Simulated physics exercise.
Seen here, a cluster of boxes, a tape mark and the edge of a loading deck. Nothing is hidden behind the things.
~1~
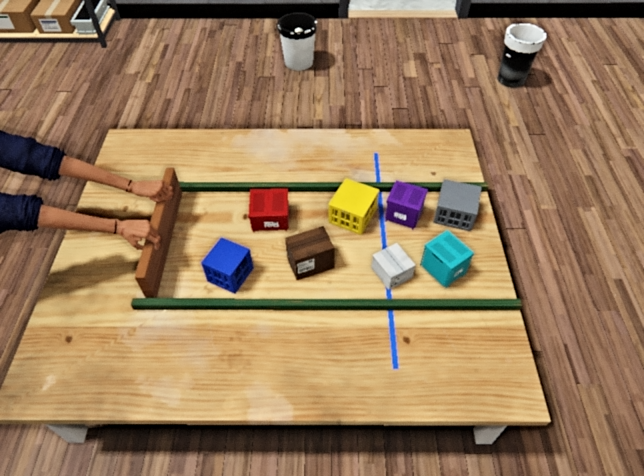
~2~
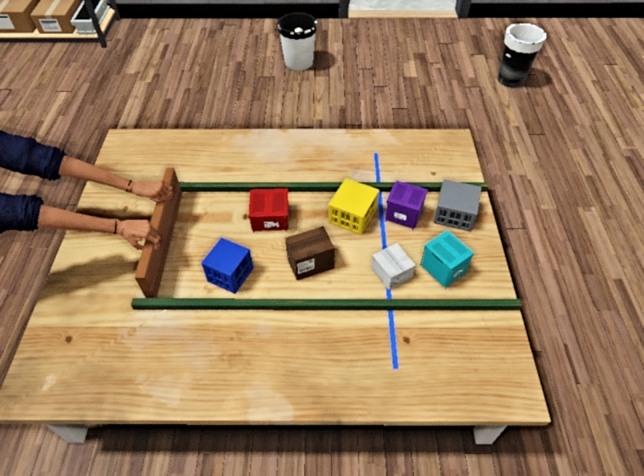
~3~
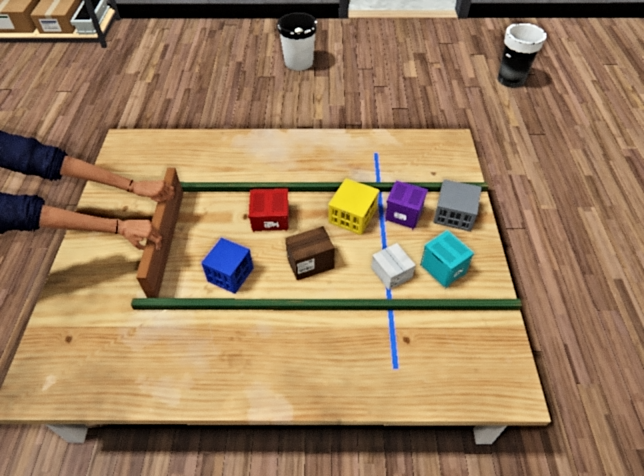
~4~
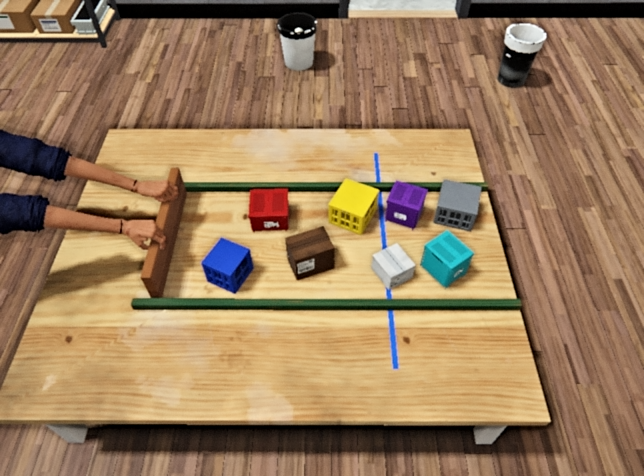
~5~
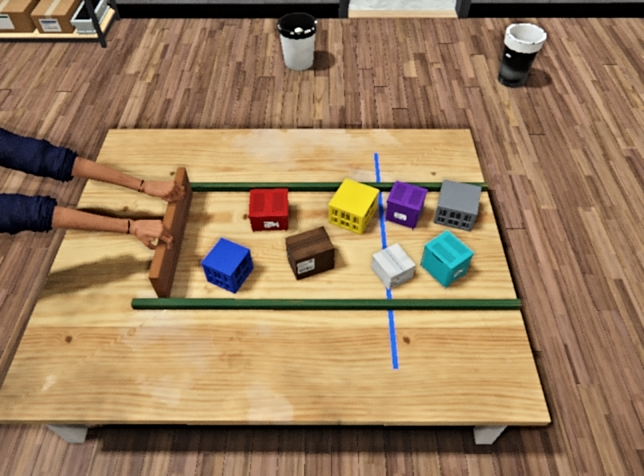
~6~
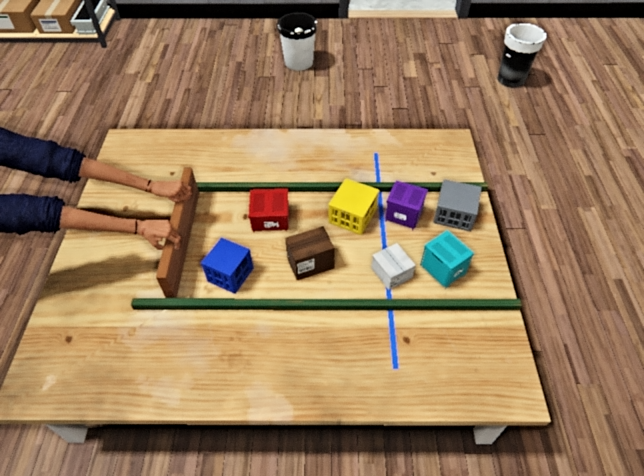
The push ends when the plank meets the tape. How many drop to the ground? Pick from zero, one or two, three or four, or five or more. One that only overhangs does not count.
In the end the number that fall off is one or two.
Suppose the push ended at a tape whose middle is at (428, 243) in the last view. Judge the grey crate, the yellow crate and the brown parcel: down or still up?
The grey crate tumbles off, the yellow crate is kept, the brown parcel stays on.
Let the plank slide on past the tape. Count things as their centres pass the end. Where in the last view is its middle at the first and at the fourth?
Near (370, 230) and (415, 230).
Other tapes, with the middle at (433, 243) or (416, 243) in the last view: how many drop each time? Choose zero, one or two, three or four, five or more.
Taking them in turn, three to four; three or four.
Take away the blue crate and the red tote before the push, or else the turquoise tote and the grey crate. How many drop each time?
Fallen: 0, and 0 in the other try.
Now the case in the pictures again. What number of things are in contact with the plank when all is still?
In contact: 2.
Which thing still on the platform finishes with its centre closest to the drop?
The turquoise tote.
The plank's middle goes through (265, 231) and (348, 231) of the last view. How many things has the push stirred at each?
3 and 8.
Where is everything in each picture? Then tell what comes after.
Grey crate (457, 205); turquoise tote (446, 260); purple tote (405, 206); plank (161, 230); tape (384, 243), in the first picture.
Turquoise tote (446, 260); plank (161, 230), in the second picture.
Purple tote (405, 206); white box (393, 266), in the third picture.
Grey crate (457, 205); brown parcel (310, 253), in the fourth picture.
Turquoise tote (446, 260); blue crate (228, 266), in the fifth picture.
Grey crate (457, 205); turquoise tote (446, 260); purple tote (405, 206); plank (180, 230); tape (384, 243), in the sixth picture.
Early on, none off yet; grey crate at rest near (457, 205); turquoise tote at rest near (446, 260); purple tote at rest near (405, 206).
Finally, the number that fall off is one or two; lost, grey crate.
